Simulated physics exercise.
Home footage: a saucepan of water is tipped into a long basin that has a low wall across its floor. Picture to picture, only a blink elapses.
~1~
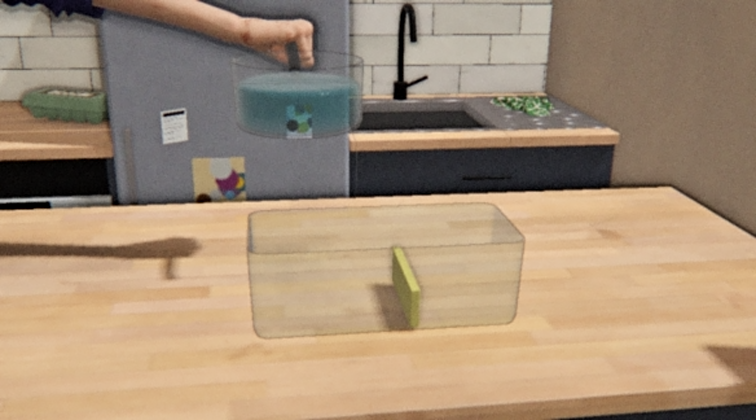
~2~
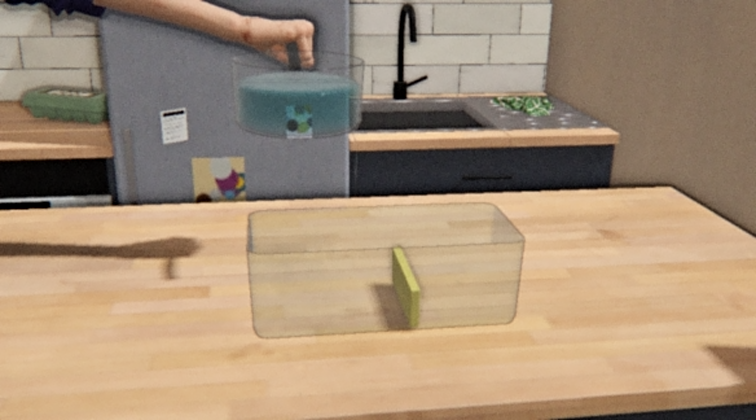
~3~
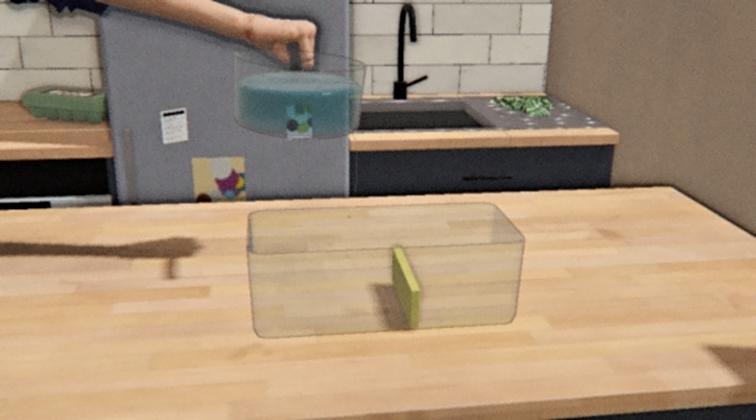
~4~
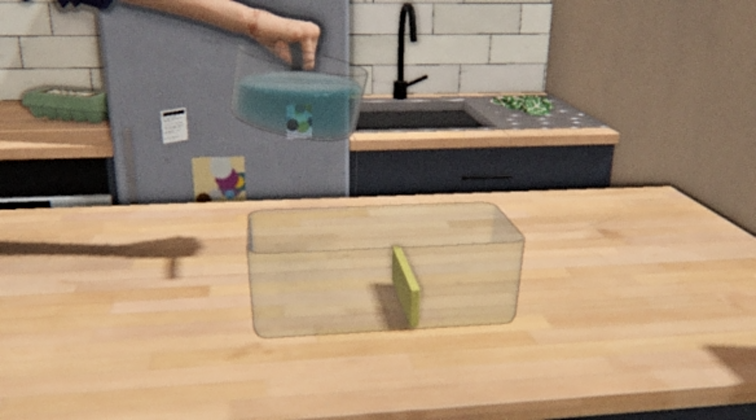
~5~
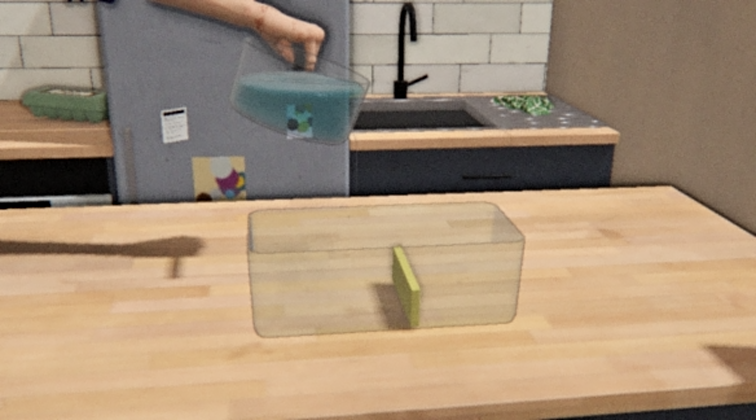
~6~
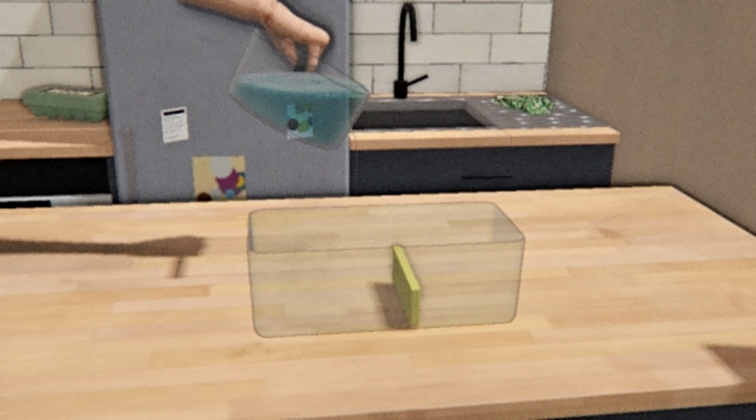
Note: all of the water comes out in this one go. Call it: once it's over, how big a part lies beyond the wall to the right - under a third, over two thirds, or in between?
In between.
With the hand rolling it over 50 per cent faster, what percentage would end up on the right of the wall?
Somewhere near 35 percent.
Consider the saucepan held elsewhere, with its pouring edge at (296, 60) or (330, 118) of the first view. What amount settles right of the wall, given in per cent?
First try: About 10 %; second try: About 5 %.
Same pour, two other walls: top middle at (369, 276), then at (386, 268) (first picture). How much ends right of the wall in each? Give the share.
The first placement leaves close to 90 per cent, the second close to 80 per cent.
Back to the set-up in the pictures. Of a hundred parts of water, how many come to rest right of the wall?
It comes to about 50 per cent.
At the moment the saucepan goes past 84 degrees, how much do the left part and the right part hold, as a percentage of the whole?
The left part holds close to 5 per cent, the right part close to 10.
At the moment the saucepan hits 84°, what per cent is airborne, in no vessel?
45 in a hundred.
A moment on, the saucepan is tipped on its side and 41 per cent is still to pour, 3 is left of the wall and 10 right of it.
Next, the saucepan is tipped on its side and 12 per cent is still to pour, 26 is left of the wall and 50 right of it.
Then the saucepan is tipped on its side and 2 per cent is still to pour, 44 is left of the wall and 48 right of it.
Later the saucepan is tipped on its side and 0 per cent is still to pour, 49 is left of the wall and 49 right of it.
In the end 50 per cent lies left of the wall, 49 right of it and 1 outside.
